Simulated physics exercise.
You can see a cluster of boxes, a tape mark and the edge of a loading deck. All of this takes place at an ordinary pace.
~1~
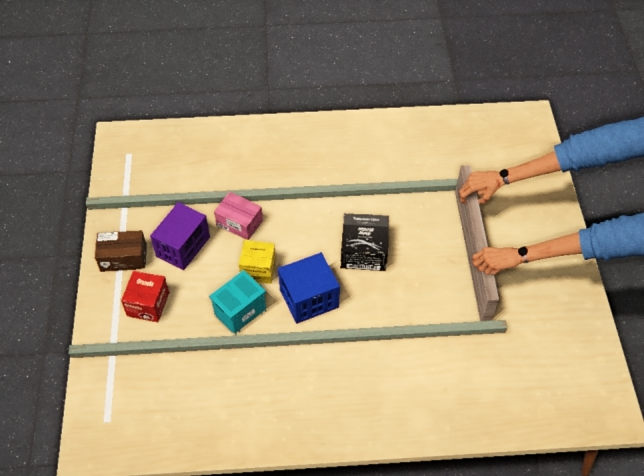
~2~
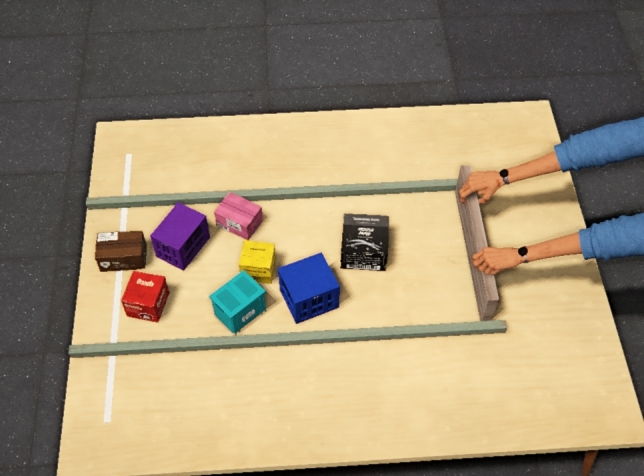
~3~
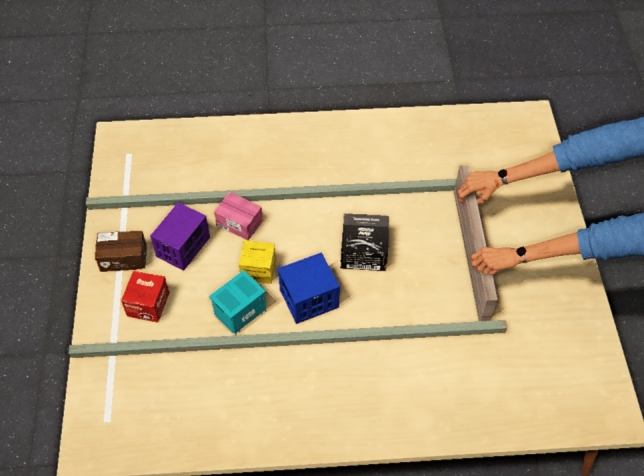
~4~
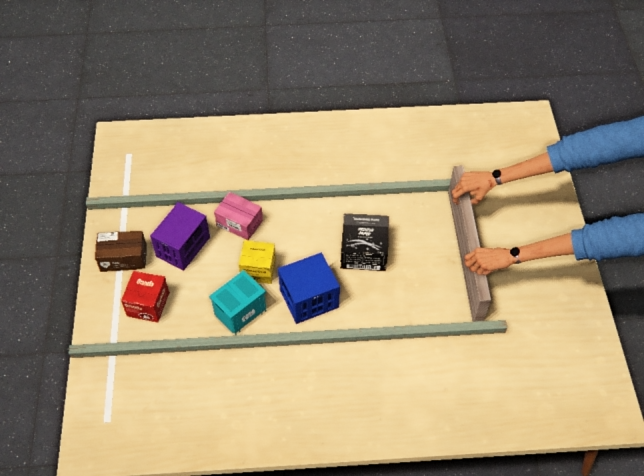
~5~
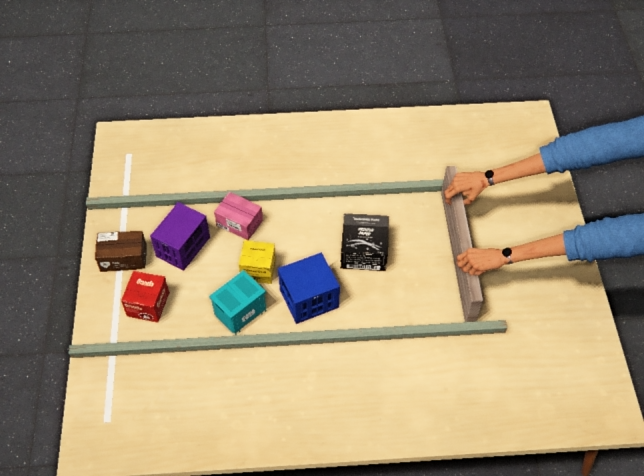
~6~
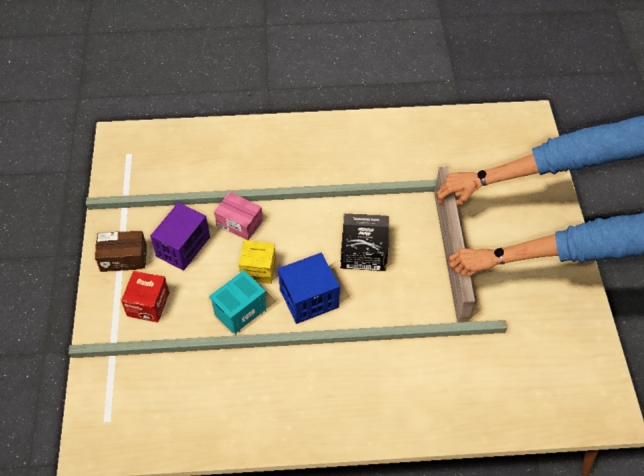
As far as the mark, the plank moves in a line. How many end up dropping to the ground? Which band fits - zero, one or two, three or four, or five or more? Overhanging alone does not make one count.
The band that fits is five or more.
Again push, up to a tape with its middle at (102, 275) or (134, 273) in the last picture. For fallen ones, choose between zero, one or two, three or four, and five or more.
In order: Five or more and more than four.
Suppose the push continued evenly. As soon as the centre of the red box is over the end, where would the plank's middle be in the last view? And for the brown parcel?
The middle sits near (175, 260) for the first and near (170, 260) for the other.
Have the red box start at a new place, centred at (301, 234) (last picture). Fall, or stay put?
It drops over the edge from there.
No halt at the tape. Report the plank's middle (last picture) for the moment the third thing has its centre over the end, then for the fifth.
First: Around (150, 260). Next: Around (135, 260).
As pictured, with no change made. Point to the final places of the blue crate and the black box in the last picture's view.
Close to (81, 300); the other close to (93, 257).
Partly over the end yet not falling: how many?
The figure is 2.
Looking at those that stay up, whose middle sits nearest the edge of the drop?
It would be the blue crate.
A little later, none off yet; brown parcel at rest near (121, 251); red box at rest near (146, 297); purple crate at rest near (181, 236).
When it is over, the number that fall off is five or more; down, yellow box, turquoise tote, purple crate, red box and brown parcel.
